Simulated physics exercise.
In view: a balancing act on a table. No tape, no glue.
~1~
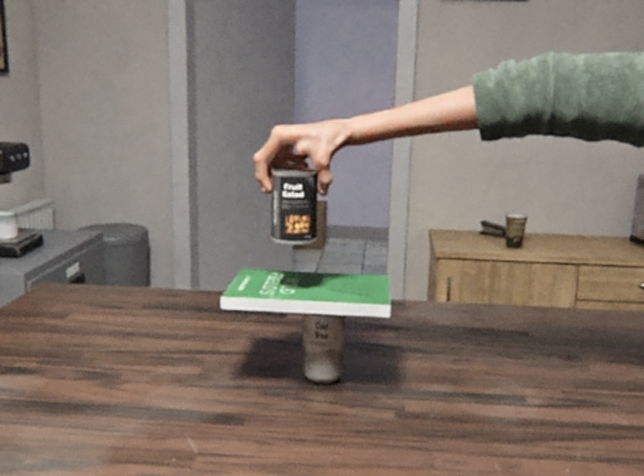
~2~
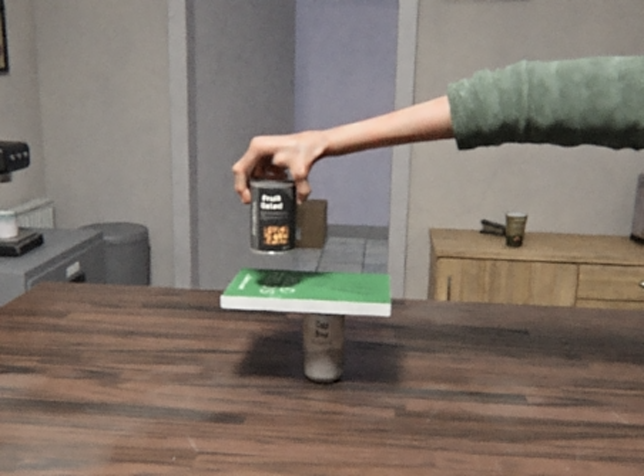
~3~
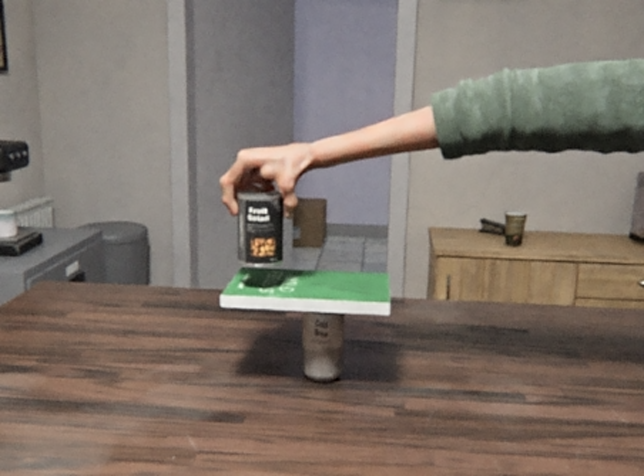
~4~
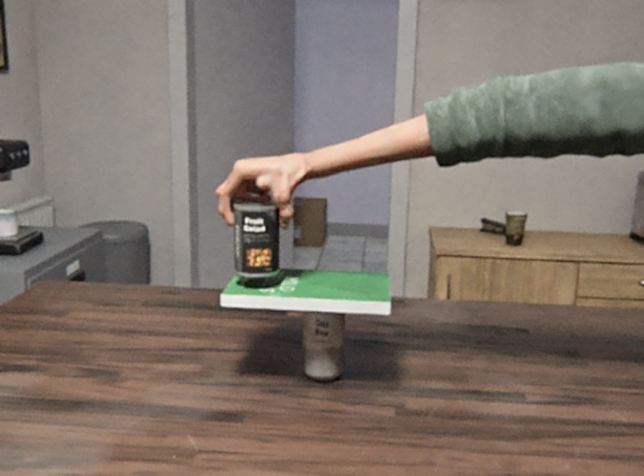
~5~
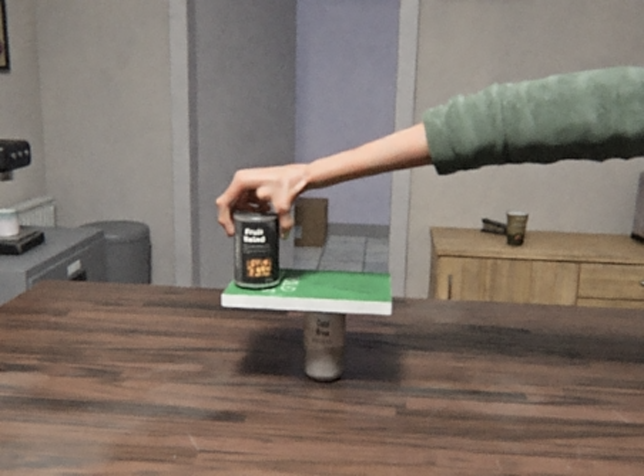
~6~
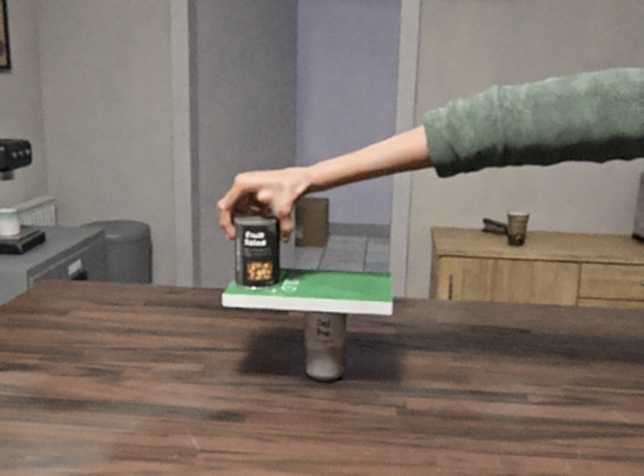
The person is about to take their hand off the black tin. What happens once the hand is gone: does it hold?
Outcome: The stack comes apart.
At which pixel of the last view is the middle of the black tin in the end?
Near (182, 356).
Then, 0.40 s after the last picture, black tin now fallen; green book tipped 63° from how it was.
Then, 0.80 s after the last picture, green book now fallen; white can tipped 41° from how it was.
By the end, fallen, white can, black tin and green book. Seen from the same camera at the end, black tin near (182, 356). The stack gives way.
